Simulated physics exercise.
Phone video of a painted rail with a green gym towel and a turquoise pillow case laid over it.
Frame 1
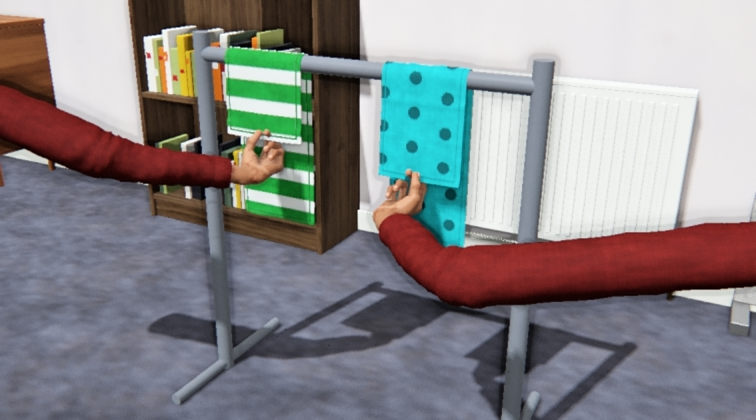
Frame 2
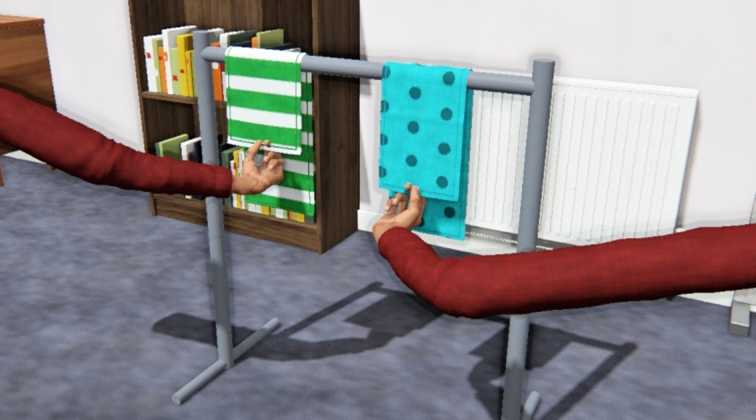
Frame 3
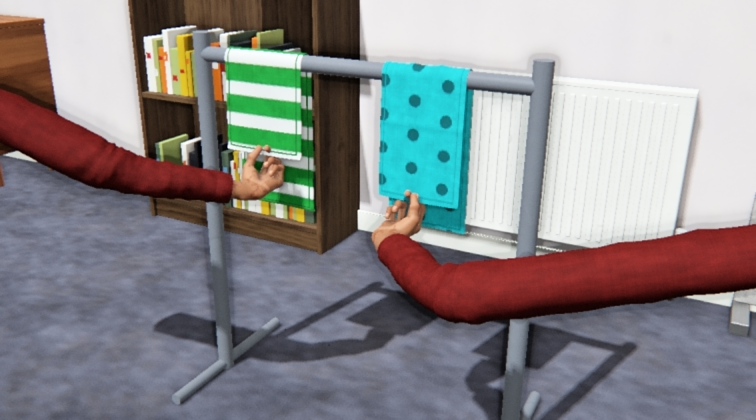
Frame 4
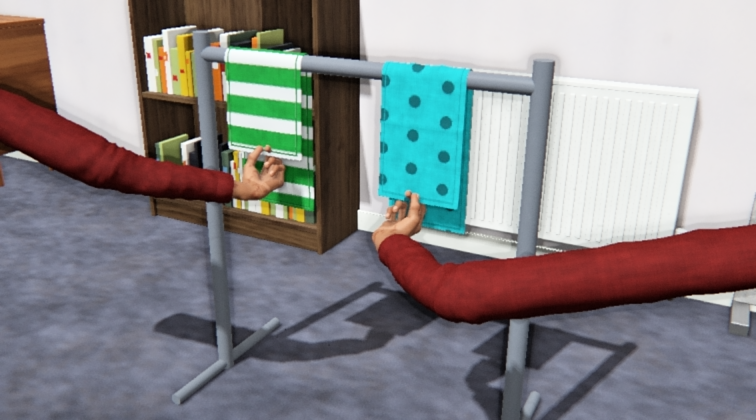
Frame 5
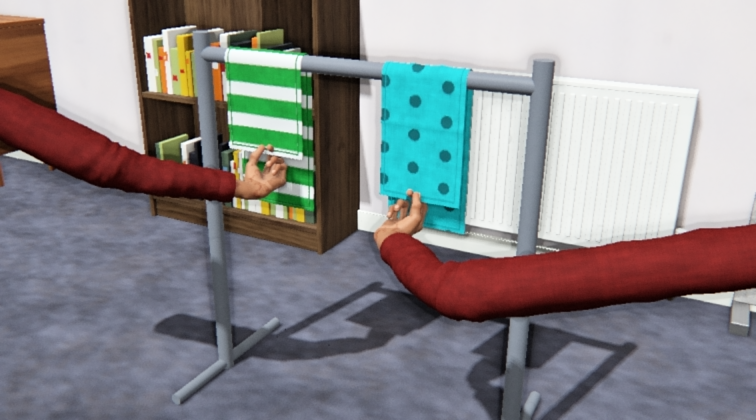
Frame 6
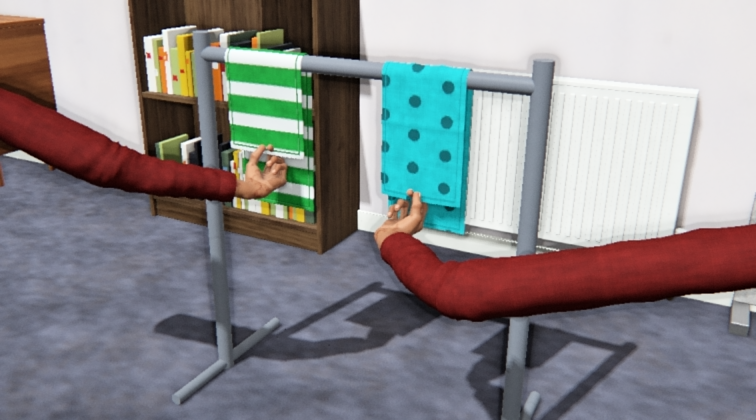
At first, a green-and-white striped towel and a turquoise spotted cloth hang over a grey rail, with a red-sleeved hand at each one's front edge. Both front edges slide down a little as the hands lower, the turquoise back edge rising, and then everything stays almost still.
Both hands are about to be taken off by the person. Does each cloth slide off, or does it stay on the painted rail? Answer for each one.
The green gym towel stays put; the turquoise pillow case stays put.
Then, 0.66 s on from there, gym towel as it was left; pillow case as it was left.
In the end, gym towel as it was left; pillow case as it was left. The green gym towel keeps its place and the turquoise pillow case stays on.
